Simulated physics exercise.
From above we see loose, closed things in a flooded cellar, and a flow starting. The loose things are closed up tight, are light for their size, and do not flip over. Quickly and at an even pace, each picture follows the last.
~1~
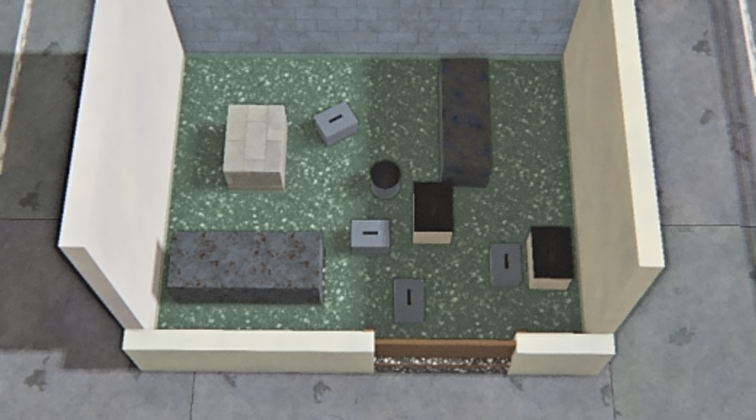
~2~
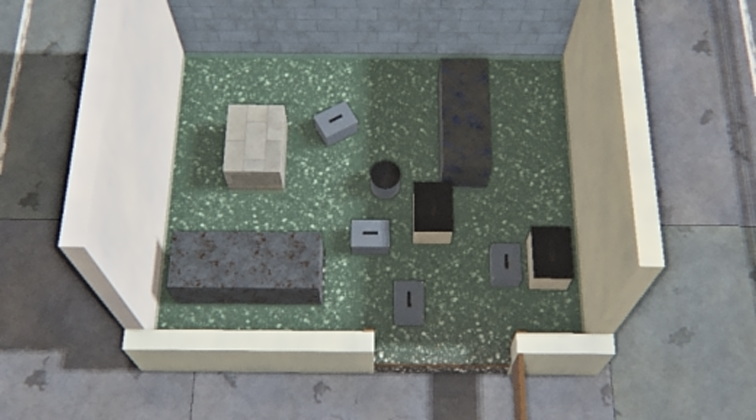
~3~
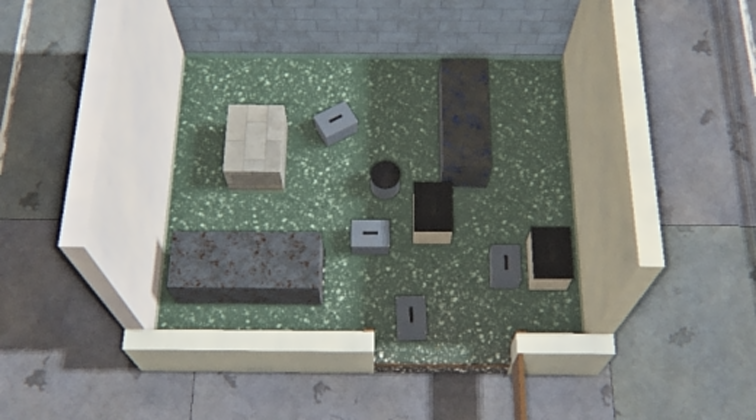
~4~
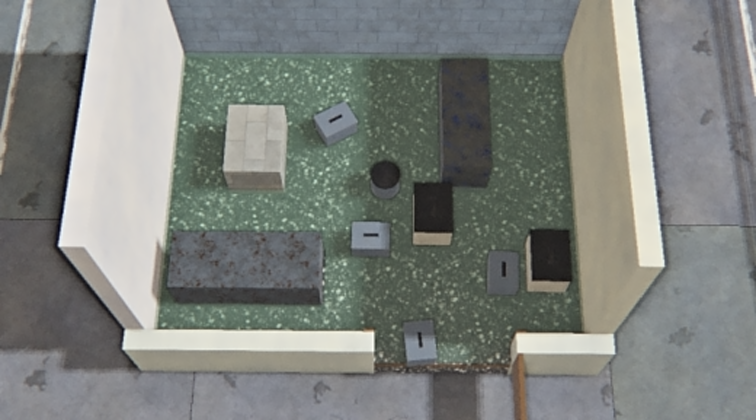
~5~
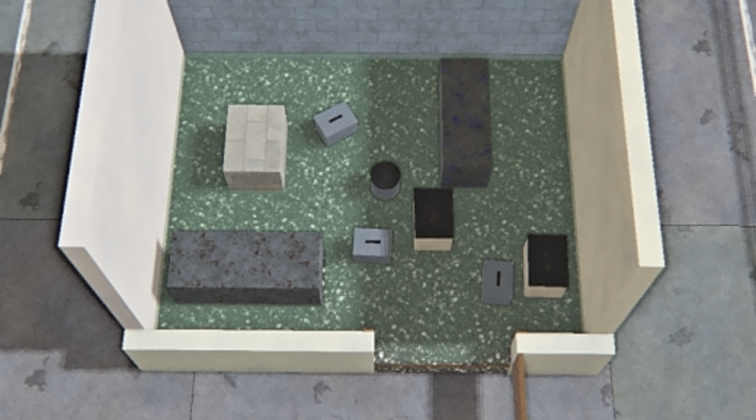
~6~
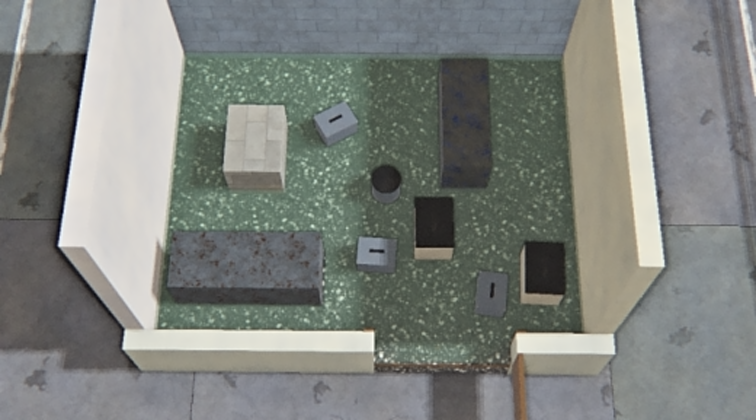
A walled room with a green speckled floor is seen from high above by a still camera, its low front wall broken by a gap. Grey slotted boxes, black-topped cream boxes and a dark round container sit among a pale block and two long dark slabs. The brown barrier swings open, the nearest grey box slides out of view through the gap, and others drift slightly forward.
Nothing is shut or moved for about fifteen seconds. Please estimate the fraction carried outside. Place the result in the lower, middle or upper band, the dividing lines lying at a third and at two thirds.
Two thirds and up.
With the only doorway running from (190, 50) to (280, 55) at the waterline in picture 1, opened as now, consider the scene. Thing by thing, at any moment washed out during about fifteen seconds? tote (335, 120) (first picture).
My guess is that it makes it outside.
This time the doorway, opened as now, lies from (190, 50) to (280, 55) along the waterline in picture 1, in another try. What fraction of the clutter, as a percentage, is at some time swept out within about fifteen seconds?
30 %.
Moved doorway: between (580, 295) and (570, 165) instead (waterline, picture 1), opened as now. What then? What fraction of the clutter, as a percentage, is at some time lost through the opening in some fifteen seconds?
Estimate: Near 90 %.
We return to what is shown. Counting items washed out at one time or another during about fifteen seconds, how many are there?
That comes out at 6.
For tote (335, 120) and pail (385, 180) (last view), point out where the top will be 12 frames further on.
Around (363, 172) and (439, 304).
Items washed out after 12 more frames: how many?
5.
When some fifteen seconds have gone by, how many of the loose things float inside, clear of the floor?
The answer would be 1.
A moment on, 1 of 7 are out; 6 afloat.
Next, 5 of 7 are out; 2 afloat.
Later, 6 of 7 are out; 1 afloat.
In the end, 6 of 7 are out; 1 afloat.
